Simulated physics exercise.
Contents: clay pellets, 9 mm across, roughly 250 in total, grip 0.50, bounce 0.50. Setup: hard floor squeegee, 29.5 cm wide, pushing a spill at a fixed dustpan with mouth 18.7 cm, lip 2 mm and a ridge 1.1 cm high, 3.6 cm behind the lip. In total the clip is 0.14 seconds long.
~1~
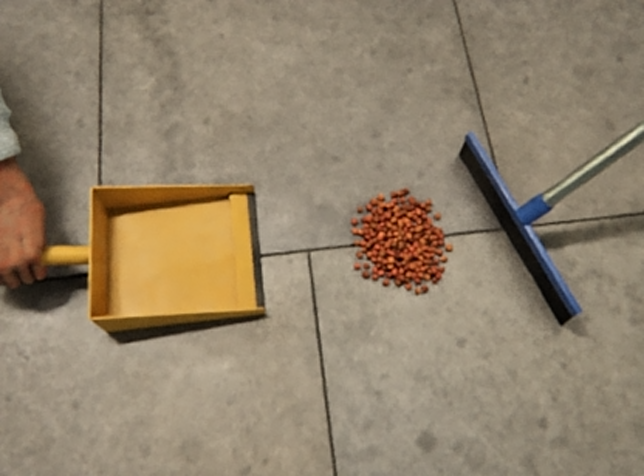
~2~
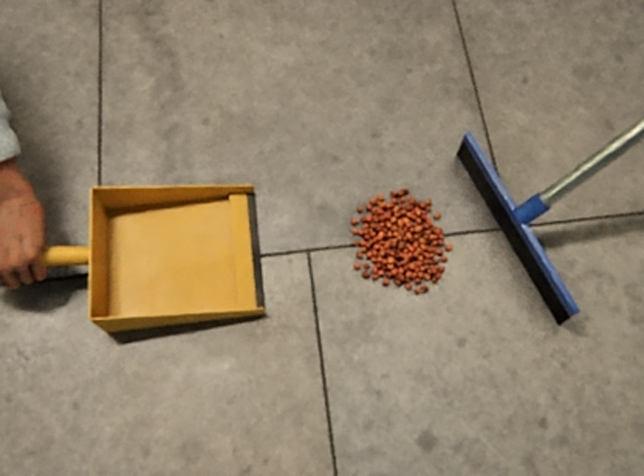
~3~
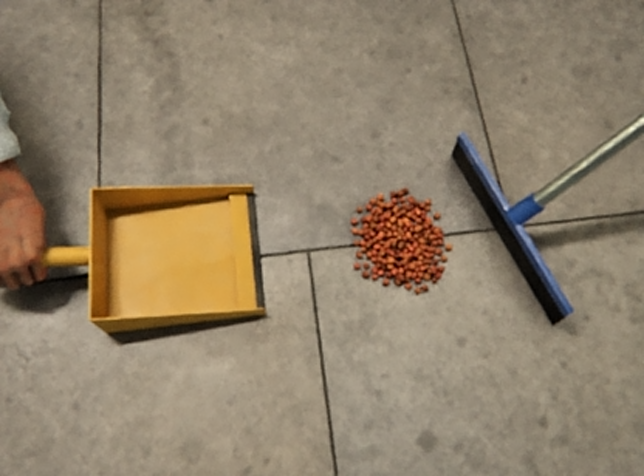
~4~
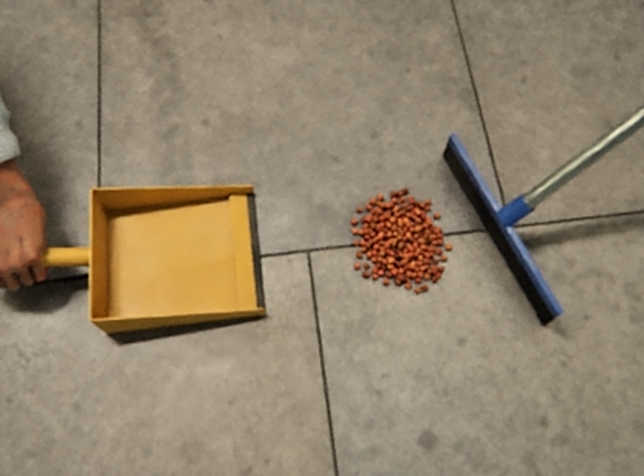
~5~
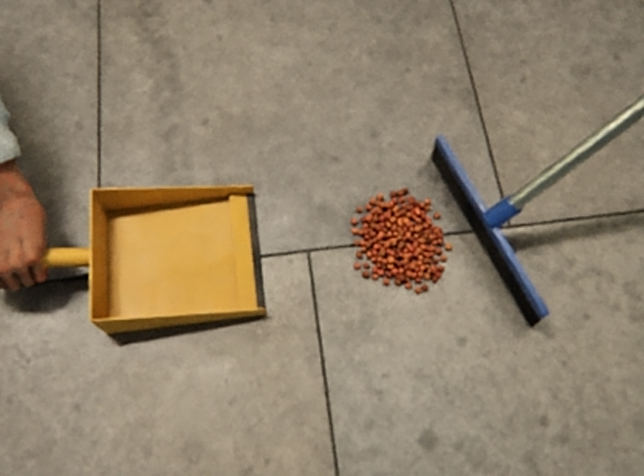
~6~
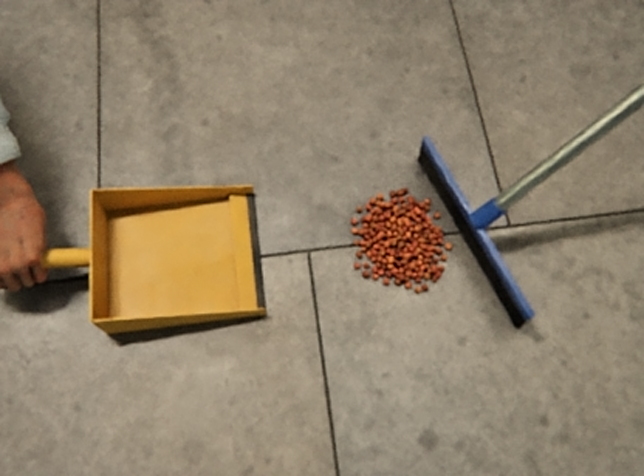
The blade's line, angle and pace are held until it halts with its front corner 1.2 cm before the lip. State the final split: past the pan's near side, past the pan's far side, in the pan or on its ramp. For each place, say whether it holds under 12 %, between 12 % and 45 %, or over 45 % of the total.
Past the pan's near side: Between 12 % and 45 %, past the pan's far side: Under 12 %, in the pan or on its ramp: Between 12 % and 45 %.
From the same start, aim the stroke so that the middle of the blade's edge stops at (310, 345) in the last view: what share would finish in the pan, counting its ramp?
Share caught: Approx. 20 %.
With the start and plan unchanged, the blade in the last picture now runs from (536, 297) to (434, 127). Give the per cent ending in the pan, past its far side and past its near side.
Pan 0; far 10; near 5.
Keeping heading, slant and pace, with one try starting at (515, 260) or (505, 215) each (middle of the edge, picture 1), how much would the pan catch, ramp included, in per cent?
Close to 30 in a hundred, then close to 20 in a hundred.
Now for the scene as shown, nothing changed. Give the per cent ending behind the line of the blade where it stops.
Close to 0 percent.
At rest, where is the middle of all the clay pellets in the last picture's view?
Near (269, 276).
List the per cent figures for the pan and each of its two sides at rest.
Tally in %: Near side 25; far side 0; pan 20.
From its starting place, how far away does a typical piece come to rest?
20 cm or thereabouts.
Then, 0.18 s after the last picture, middle of the blade 17 cm from the lip; 0 % over the lip, far side 0 %, near side 10 %.
Then, 0.28 s after the last picture, middle of the blade 9 cm from the lip; 0 % over the lip, far side 0 %, near side 20 %.
Then, 0.54 s after the last picture, middle of the blade 6 cm from the lip; 20 % over the lip, far side 0 %, near side 25 %.
In the end, near side 25 %, far side 0 %, pan 20 %, in front of the lip or behind the blade 55 %.
